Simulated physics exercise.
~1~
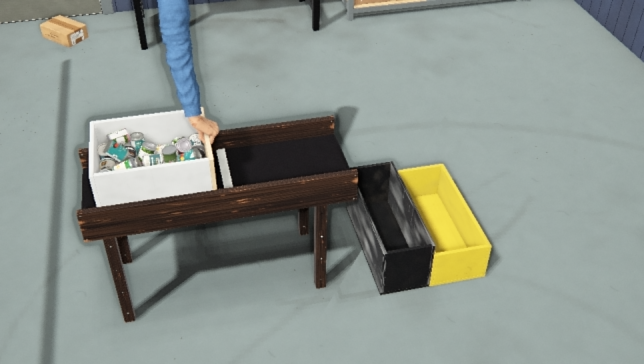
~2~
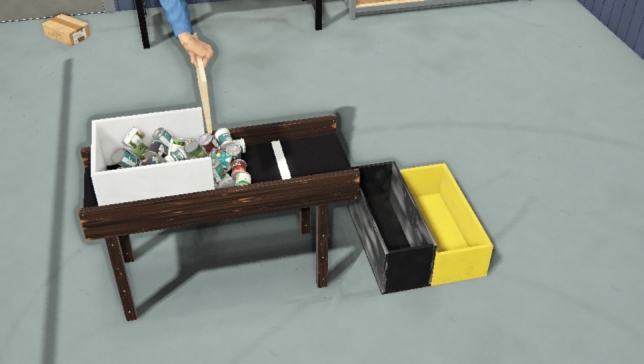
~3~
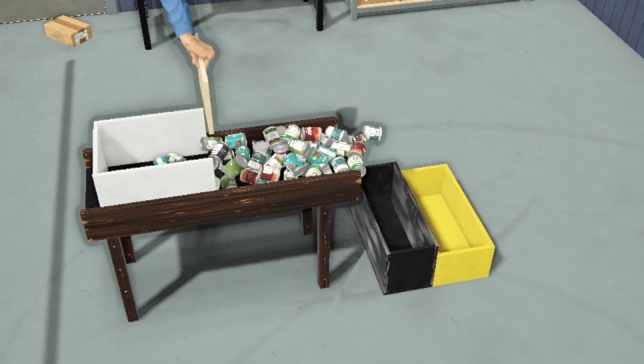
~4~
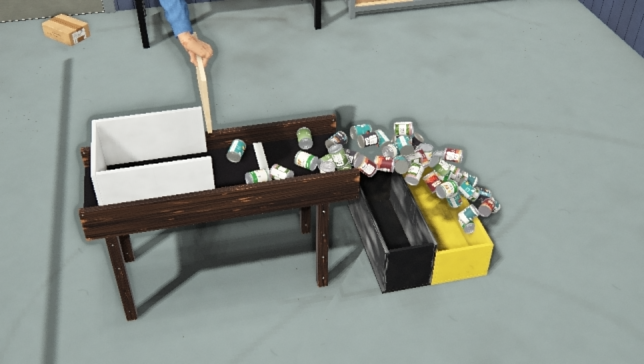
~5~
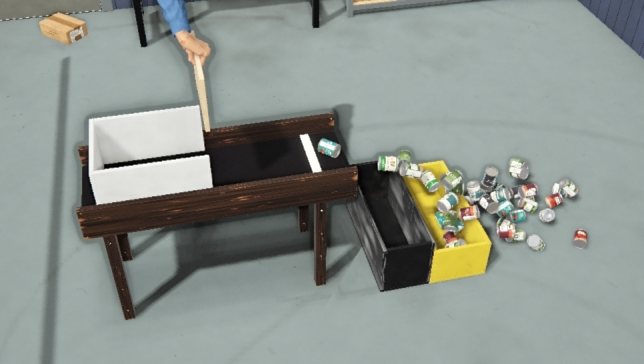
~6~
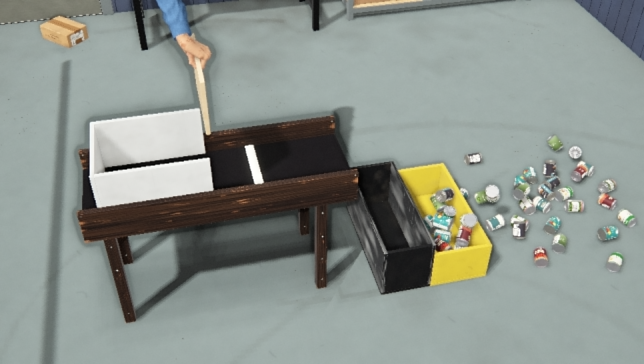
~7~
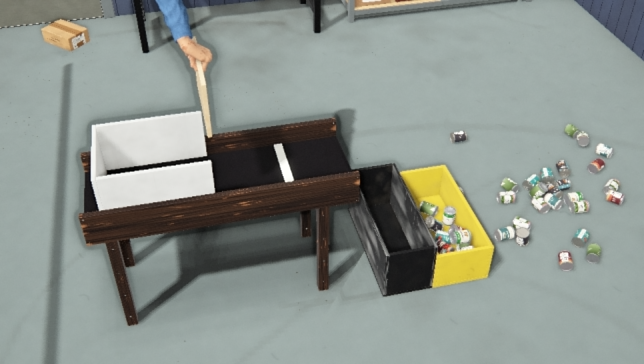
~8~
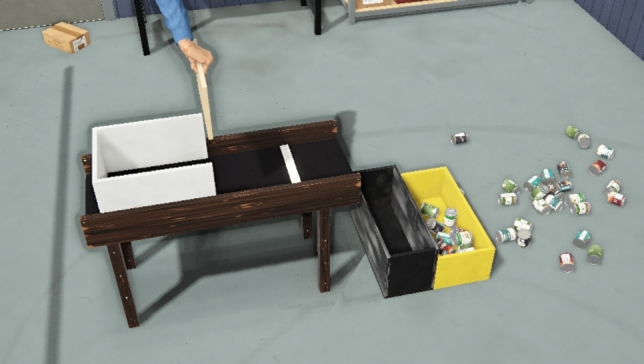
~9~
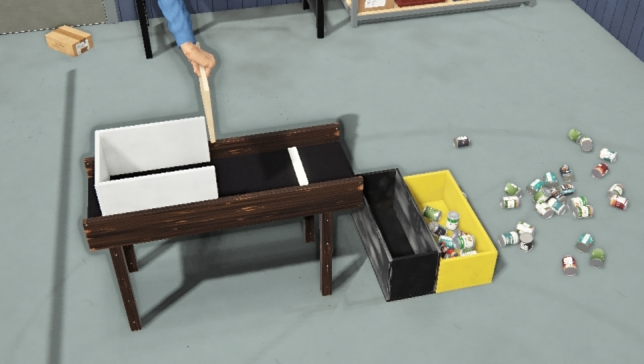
Small tins lie heaped in a white pen on a dark wooden table with a black belt, seen from above in a grey-floored room with a slightly swaying view. A black tote and a yellow bin stand beyond the table's right end. A blue-sleeved hand lifts the gate, and the tins stream rightward along the belt. They pour off the end, passing over the black tote, some dropping into the yellow bin and others flying past. The pen and belt empty, leaving the black tote empty, a smaller share in the yellow bin and most scattered on the floor beyond.
